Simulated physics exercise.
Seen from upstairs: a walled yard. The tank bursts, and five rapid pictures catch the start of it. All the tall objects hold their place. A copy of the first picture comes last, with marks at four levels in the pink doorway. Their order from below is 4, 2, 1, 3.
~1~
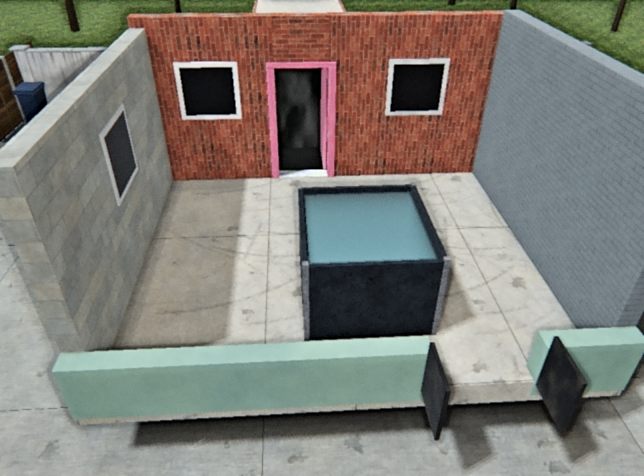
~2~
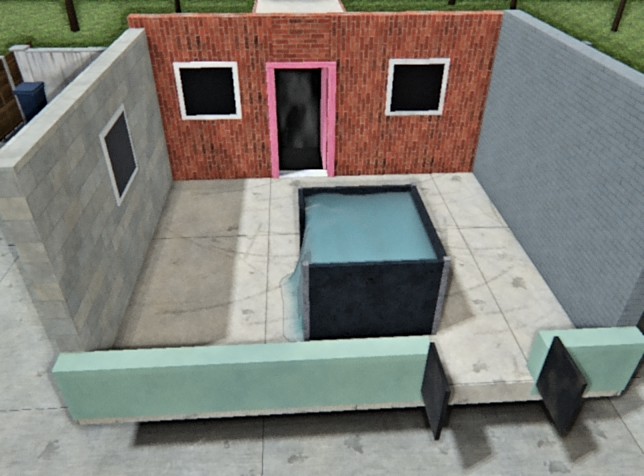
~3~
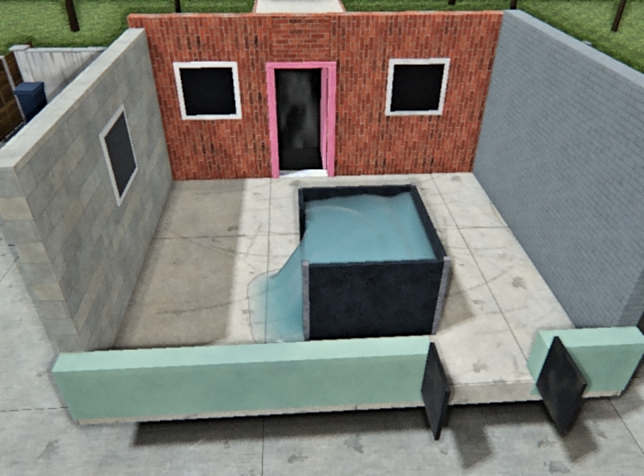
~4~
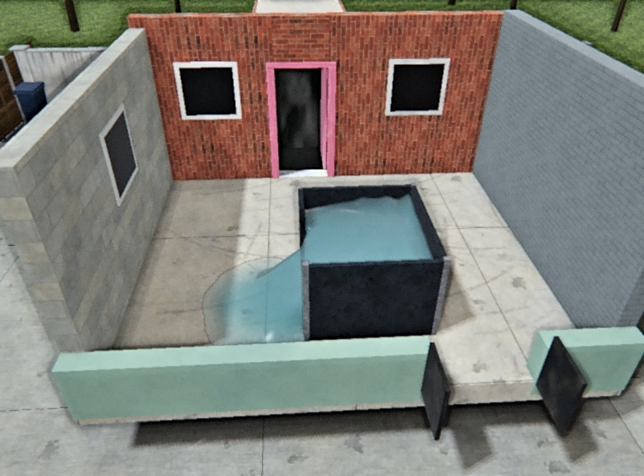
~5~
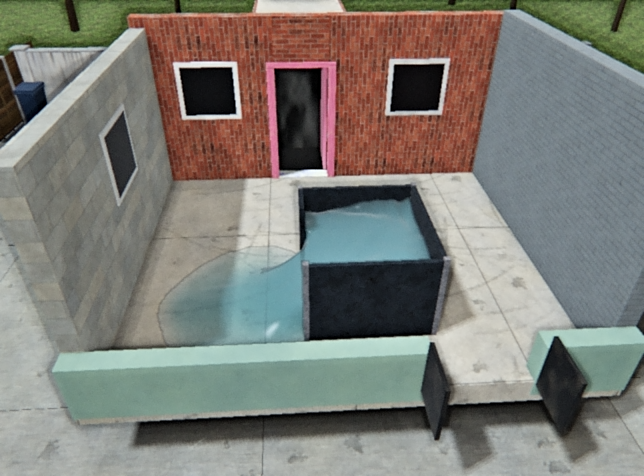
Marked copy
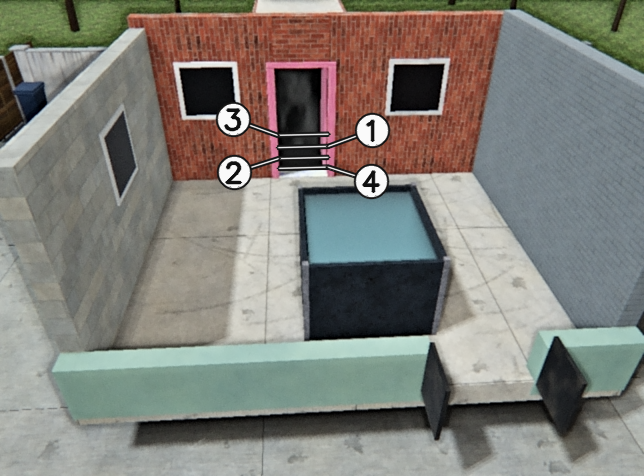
Water in a dark square tank sloshes and pours out through its left side, then spreads leftward across the paved ground of a walled yard, in front of a brick wall with a pink-framed doorway, as the tank's level drops slightly.
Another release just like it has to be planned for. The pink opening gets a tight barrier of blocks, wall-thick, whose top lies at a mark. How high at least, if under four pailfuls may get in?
4 will do.
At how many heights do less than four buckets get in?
All of them.
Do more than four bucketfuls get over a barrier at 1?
No, that is safe.
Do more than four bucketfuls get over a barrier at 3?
No, that is safe.
On the marked copy, 1 at (303, 146); 2 at (303, 158); 3 at (303, 134); 4 at (303, 167); from the bottom up 4, 2, 1, 3.
With 1, nothing gets over.
With 2, nothing gets over.
With 3, nothing gets over.
With 4, nothing gets over.
